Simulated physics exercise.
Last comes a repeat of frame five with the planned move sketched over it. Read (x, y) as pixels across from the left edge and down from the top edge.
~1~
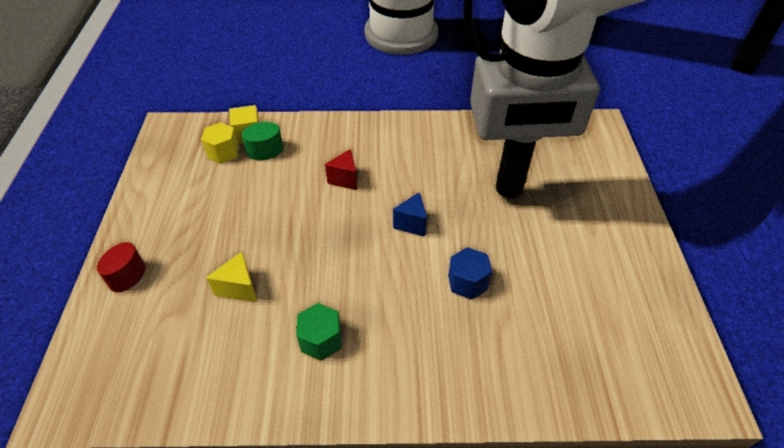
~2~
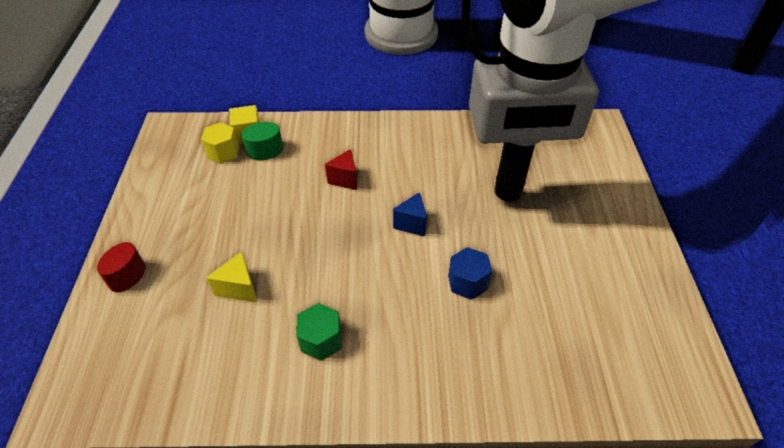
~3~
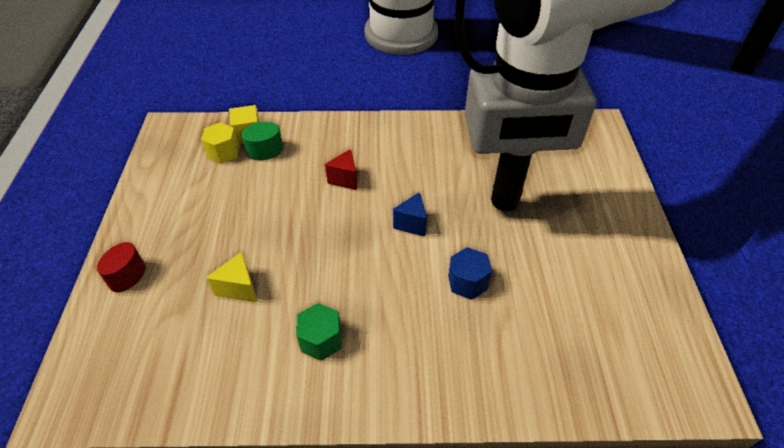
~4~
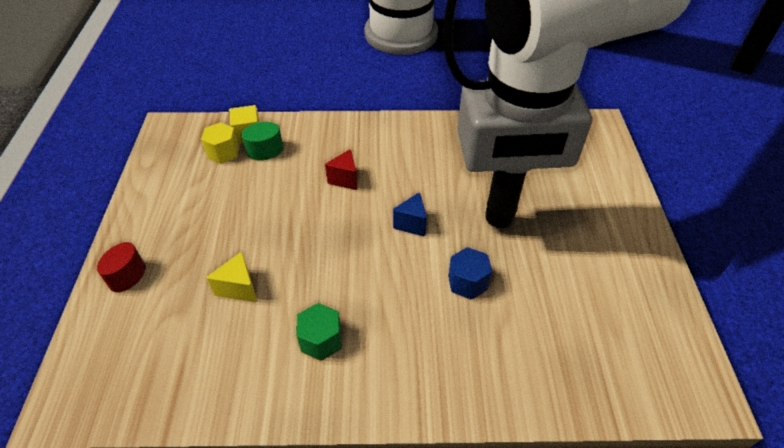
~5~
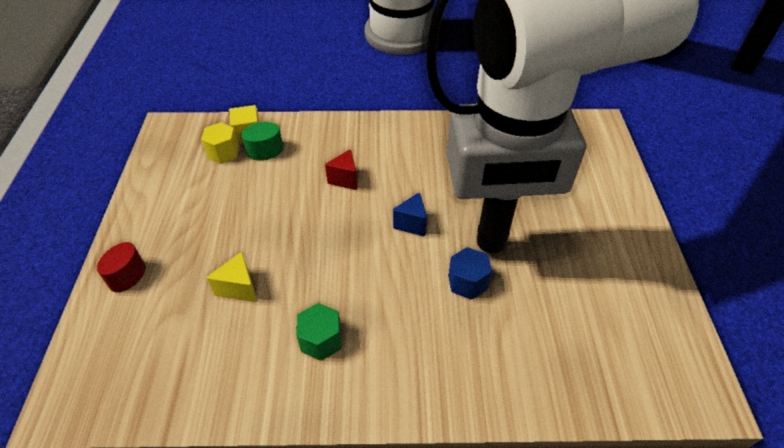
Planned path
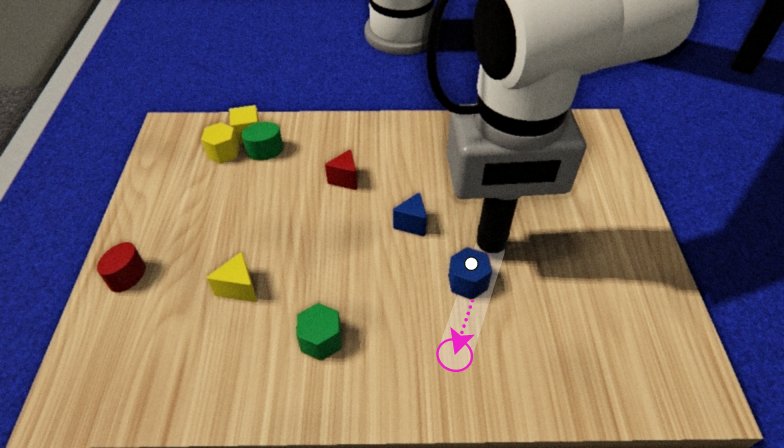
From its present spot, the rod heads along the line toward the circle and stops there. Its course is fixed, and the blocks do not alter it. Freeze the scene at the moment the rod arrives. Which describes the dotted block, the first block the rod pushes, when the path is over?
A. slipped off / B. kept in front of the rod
A.
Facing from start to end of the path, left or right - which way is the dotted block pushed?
It's set to shift right.
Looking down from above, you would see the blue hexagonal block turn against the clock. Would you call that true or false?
That statement is not accurate.
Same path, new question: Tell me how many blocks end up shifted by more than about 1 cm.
The answer is one block, counting only moves over 1 cm.
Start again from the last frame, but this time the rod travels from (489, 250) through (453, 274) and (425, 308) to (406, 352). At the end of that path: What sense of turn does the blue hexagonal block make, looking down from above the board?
Counterclockwise rotation.
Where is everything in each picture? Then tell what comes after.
Rod's lower end (509, 189); blue triangular piece (413, 206); blue hexagonal block (471, 264), in the first frame.
Rod (508, 193); blocks still, in the second frame.
Rod (505, 202); blocks still, in the third frame.
Rod (499, 218); blocks still, in the fourth frame.
Rod (491, 243); blue triangular piece (413, 206); blue hexagonal block (471, 264), in the fifth frame.
Drawn move, straight from (489, 250) to (455, 355); the dot is on the blue hexagonal block.
On the path given first. One third of the way, rod (480, 276); blue hexagonal block (455, 283), turned 30° clockwise.
Two thirds of the way, rod (469, 310); blue hexagonal block (433, 301), turned 65° clockwise.
At the end, rod (456, 348); blue triangular piece still; blue hexagonal block (428, 304), turned 80° clockwise.
